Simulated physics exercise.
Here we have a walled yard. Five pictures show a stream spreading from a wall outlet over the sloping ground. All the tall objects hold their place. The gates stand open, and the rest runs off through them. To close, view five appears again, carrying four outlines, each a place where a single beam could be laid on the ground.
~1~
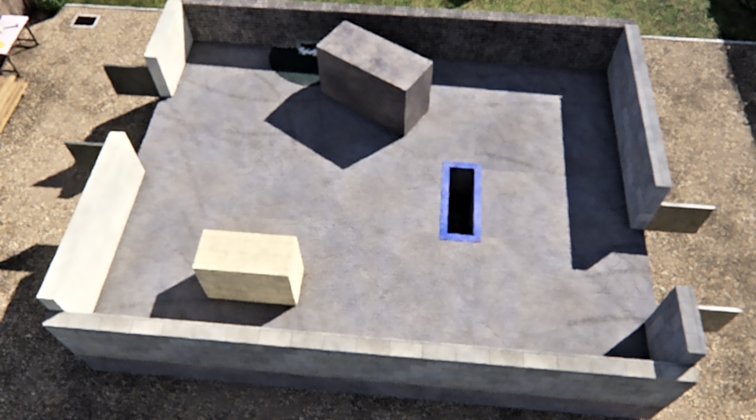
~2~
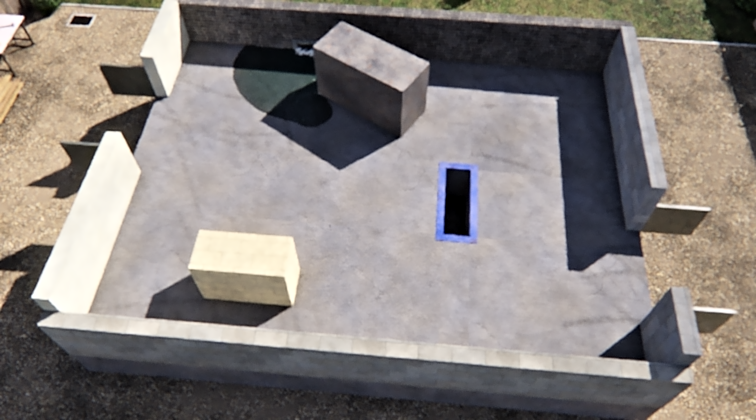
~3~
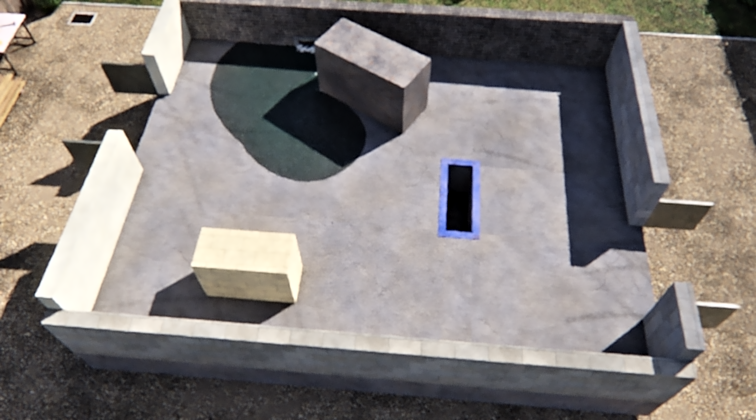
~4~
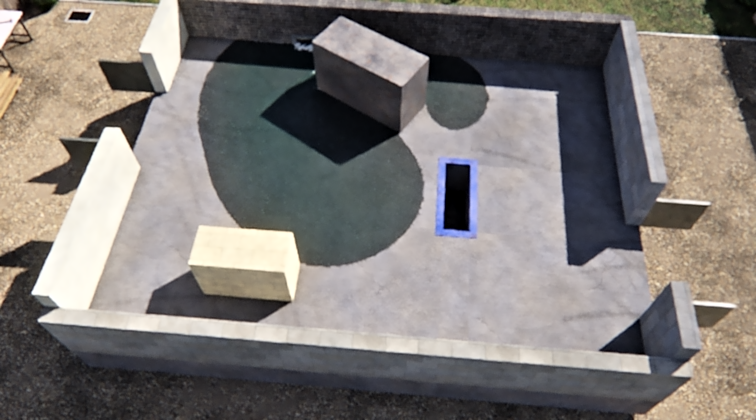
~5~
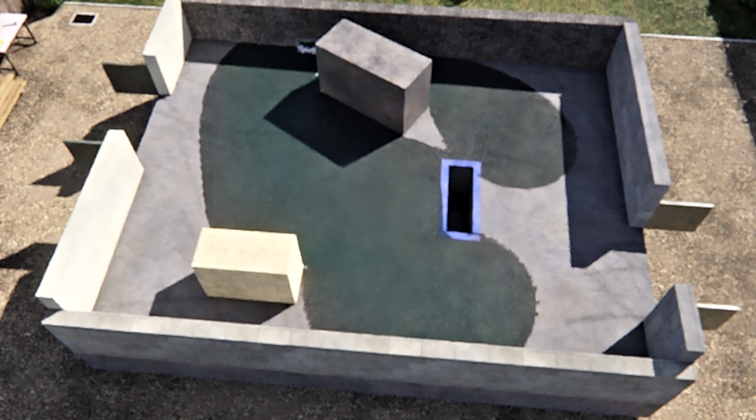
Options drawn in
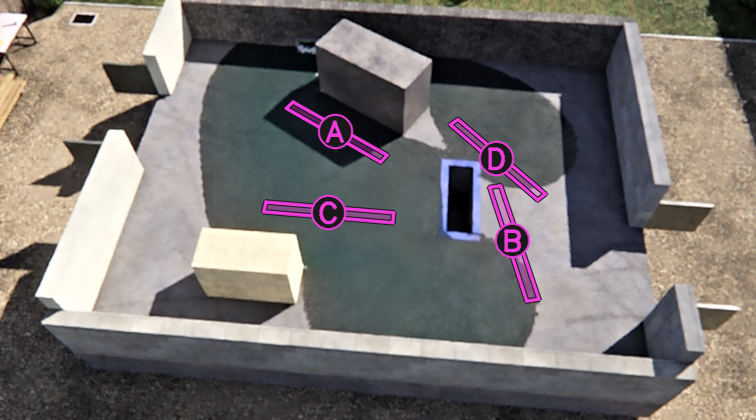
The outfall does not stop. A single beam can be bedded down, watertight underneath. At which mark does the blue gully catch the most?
The best spot is C.
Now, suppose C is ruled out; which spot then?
That would be A.
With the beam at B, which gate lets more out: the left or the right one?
More leaves on the right.
In magenta, A from (289, 105) to (383, 158); B from (495, 186) to (532, 300); C from (264, 206) to (393, 217); D from (454, 122) to (541, 196).
With A, about 28 % of the stream goes into the blue gully, about 71 % out by the gates.
With B, about 16 % of the stream goes into the blue gully, about 84 % out by the gates.
With C, about 58 % of the stream goes into the blue gully, about 41 % out by the gates.
With D, about 16 % of the stream goes into the blue gully, about 84 % out by the gates.
